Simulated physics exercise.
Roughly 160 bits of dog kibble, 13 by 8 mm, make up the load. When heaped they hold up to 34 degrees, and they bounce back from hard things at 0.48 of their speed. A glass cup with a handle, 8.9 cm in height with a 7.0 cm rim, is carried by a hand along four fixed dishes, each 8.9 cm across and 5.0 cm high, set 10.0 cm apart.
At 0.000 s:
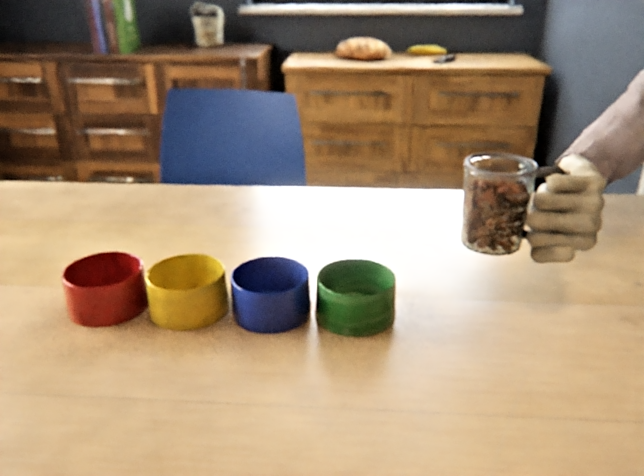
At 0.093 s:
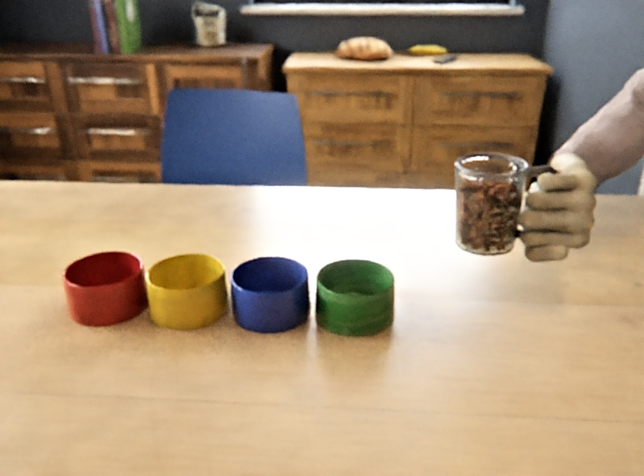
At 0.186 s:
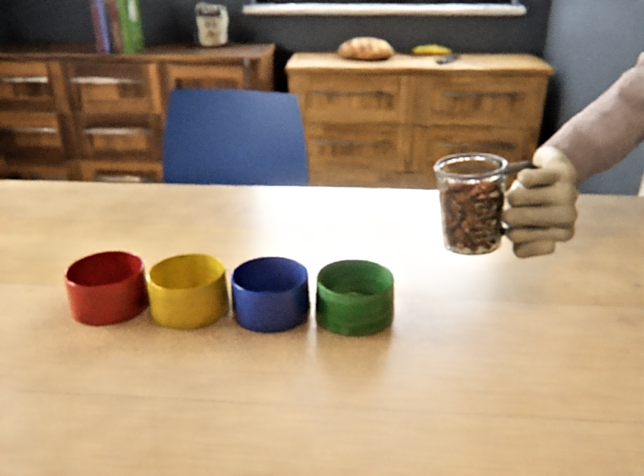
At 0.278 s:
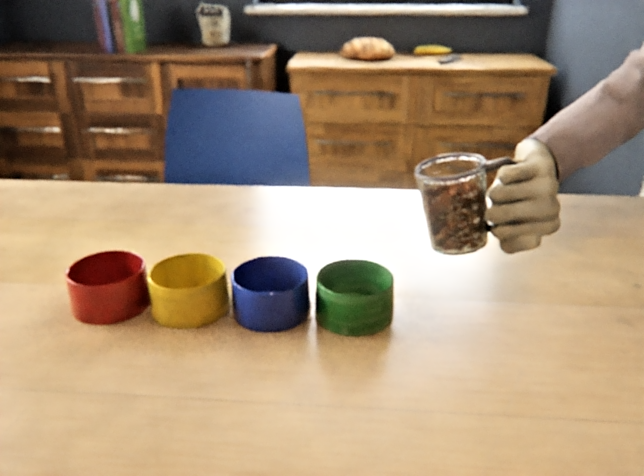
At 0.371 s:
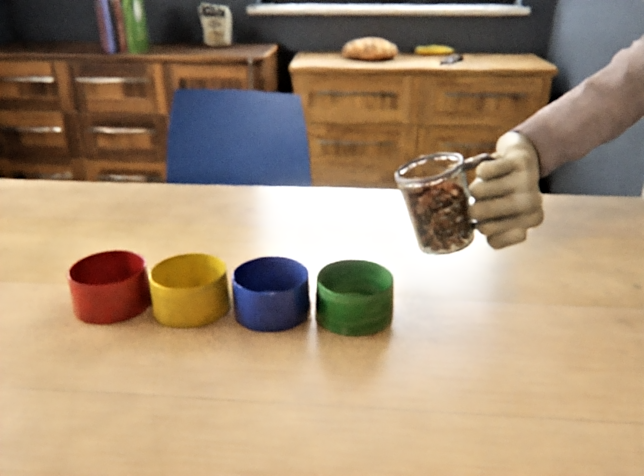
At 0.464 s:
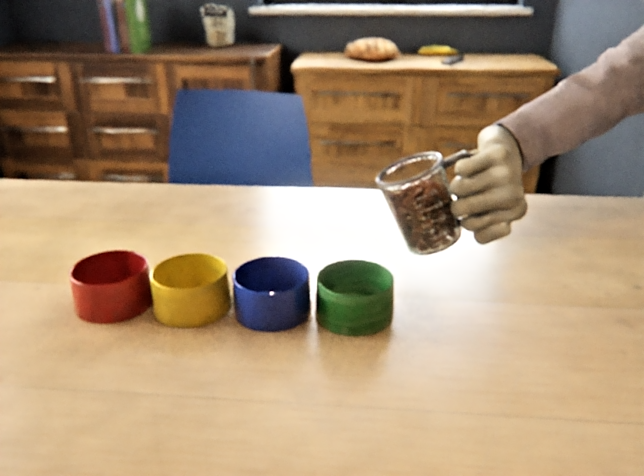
A hand moves a glass cup of brown kibble left above a table, gradually tilting it leftward.
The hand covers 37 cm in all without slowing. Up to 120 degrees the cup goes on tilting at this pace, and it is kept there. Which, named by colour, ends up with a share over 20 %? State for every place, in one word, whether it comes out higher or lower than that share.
Red dish: Higher, blue dish: Lower, green dish: Lower, yellow dish: Lower, counter: Lower.
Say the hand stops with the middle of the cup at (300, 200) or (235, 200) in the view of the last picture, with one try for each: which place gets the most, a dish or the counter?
Most lands at blue on the first run and at yellow on the second.
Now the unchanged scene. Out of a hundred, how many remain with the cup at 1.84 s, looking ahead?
Somewhere near 95 per cent of the load.
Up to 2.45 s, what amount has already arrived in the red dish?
Some 85 in a hundred by then.
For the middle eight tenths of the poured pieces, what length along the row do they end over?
Roughly 5 cm.
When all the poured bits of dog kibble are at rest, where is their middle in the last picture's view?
(116, 287) or so.
After 1.29 s, tilt 68 degrees; cup holds 100 %.
Then, at 1.84 s, tilt 98 degrees; cup holds 95 %.
After 2.45 s, tilt 120 degrees; cup holds 10 %, red 85 %.
By 3.0 s all is still; red 95 %, blue 0 %, green 0 %, yellow 0 %, counter 0 %.
